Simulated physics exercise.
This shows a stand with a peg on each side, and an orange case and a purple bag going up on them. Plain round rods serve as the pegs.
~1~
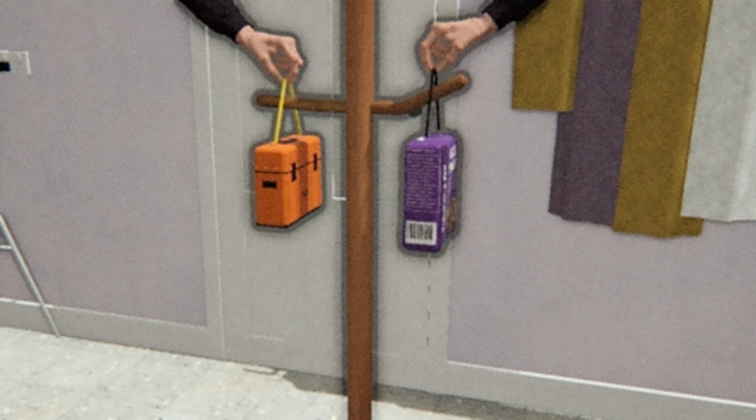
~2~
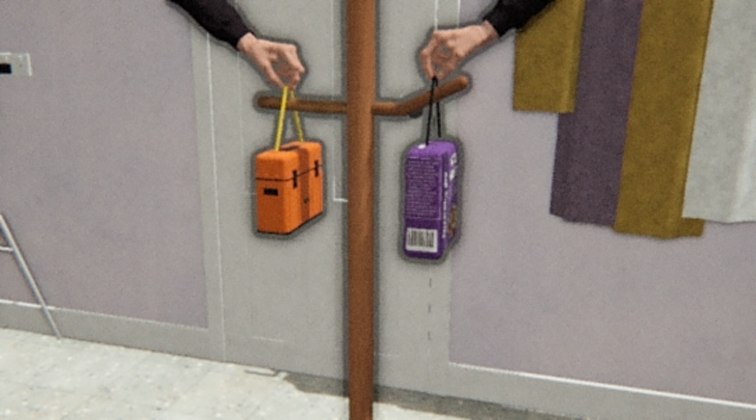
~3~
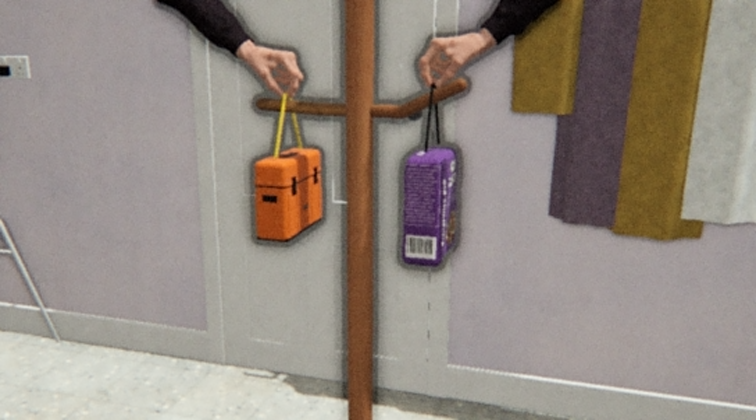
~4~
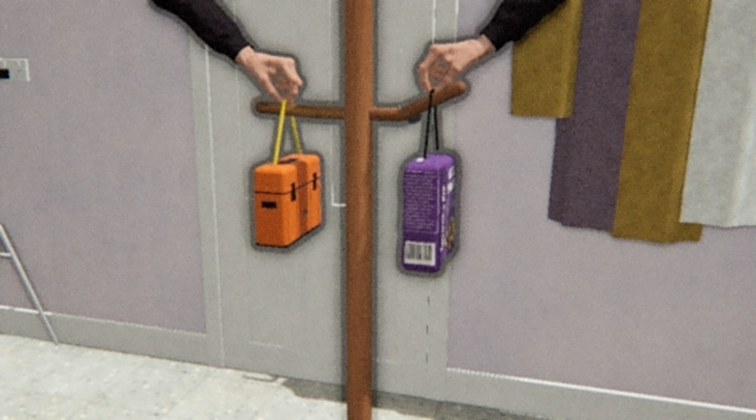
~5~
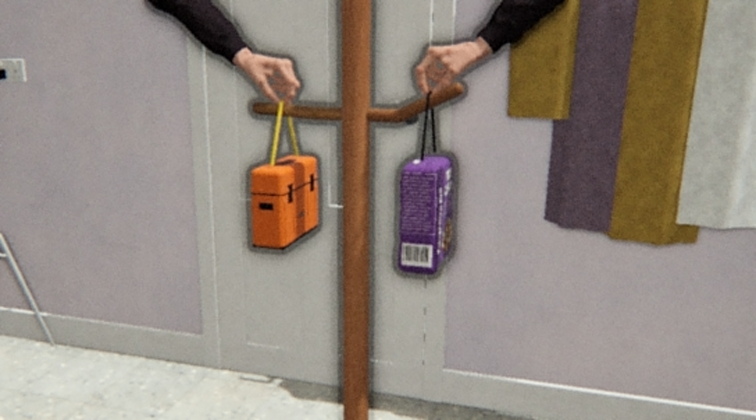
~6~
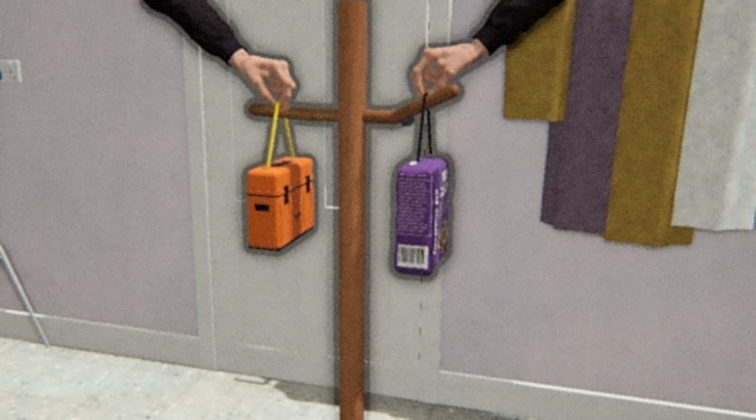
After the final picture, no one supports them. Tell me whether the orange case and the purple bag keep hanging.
The orange case does not fall; the purple bag does not fall.
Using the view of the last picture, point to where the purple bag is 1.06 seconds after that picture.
Near (375, 225) at that moment.
Then, 0.24 s later than the last view, orange case hanging from its loop near (283, 202); purple bag hanging from its loop near (409, 221).
Then, 0.54 s later than the last view, orange case hanging from its loop near (282, 203); purple bag hanging from its loop near (364, 224).
Then, 1.06 s later than the last view, orange case hanging from its loop near (284, 203); purple bag hanging from its loop near (375, 225).
Finally, orange case hanging from its loop near (283, 204); purple bag hanging from its loop near (361, 226). The orange case stays hanging and the purple bag holds on.
